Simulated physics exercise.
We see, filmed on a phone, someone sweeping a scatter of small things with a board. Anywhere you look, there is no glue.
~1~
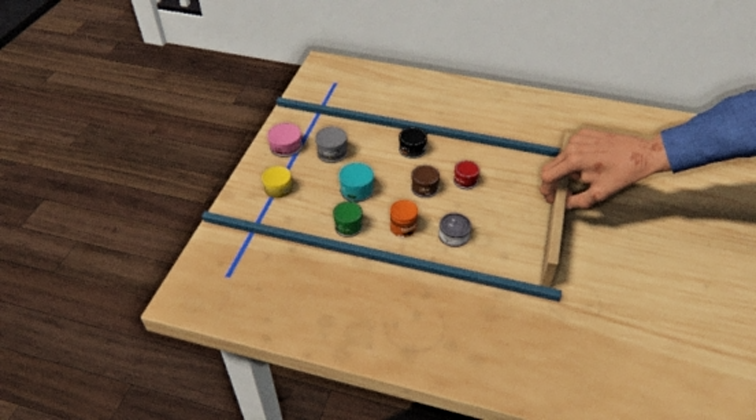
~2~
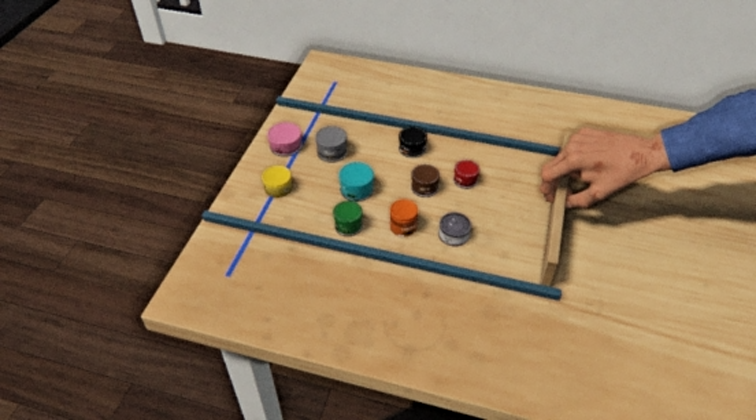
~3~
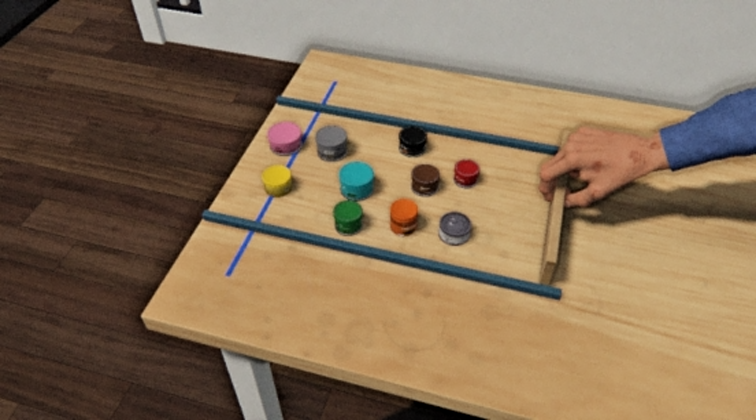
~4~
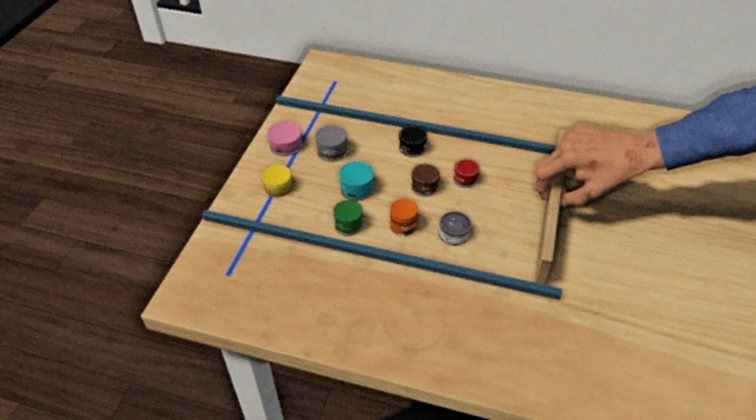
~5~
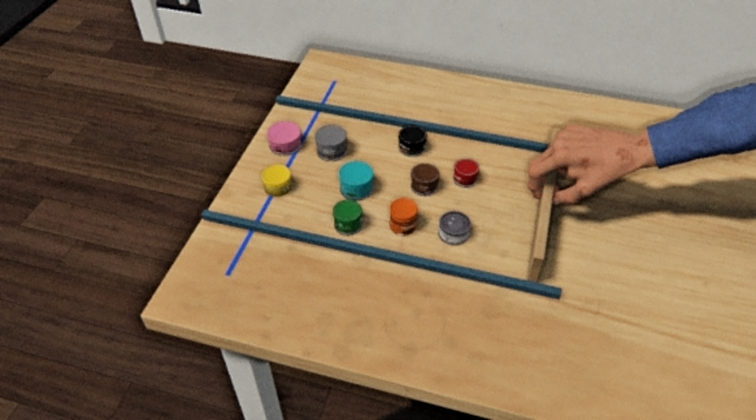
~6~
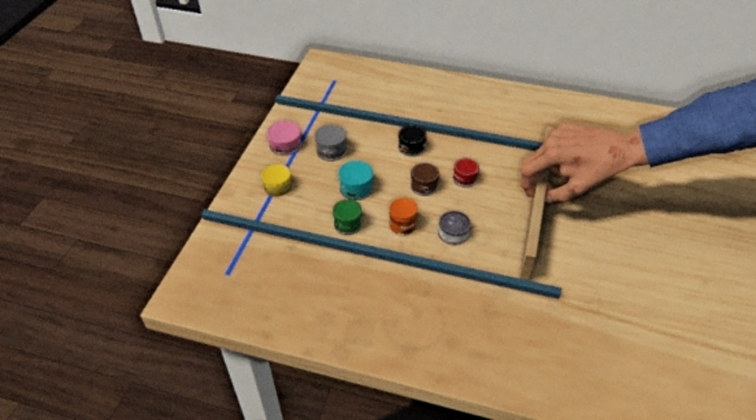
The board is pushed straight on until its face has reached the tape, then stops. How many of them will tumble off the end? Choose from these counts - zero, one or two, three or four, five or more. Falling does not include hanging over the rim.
Count: One or two.
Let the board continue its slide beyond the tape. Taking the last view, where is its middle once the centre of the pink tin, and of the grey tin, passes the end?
Roughly (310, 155); roughly (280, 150).
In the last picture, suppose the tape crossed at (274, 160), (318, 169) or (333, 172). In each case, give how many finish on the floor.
Try 1: 4; try 2: 0; try 3: 0.
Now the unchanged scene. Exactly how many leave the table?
Counted up, you get 1.
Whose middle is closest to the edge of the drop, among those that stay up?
The yellow tub ends nearest.
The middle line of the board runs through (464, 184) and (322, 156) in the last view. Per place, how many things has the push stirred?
First 2, after that 10.
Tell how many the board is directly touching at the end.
That would be 5 of them.
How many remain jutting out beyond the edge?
That'd be 2.
Early on, none off yet; pink tin at rest near (285, 138); yellow tub at rest near (277, 180); grey tin at rest near (331, 143).
A while later, none off yet; pink tin travelled a little near (272, 136); yellow tub moving near (267, 181); grey tin travelled about its own width near (303, 137).
Finally, the number that fall off is one or two; lost, pink tin.
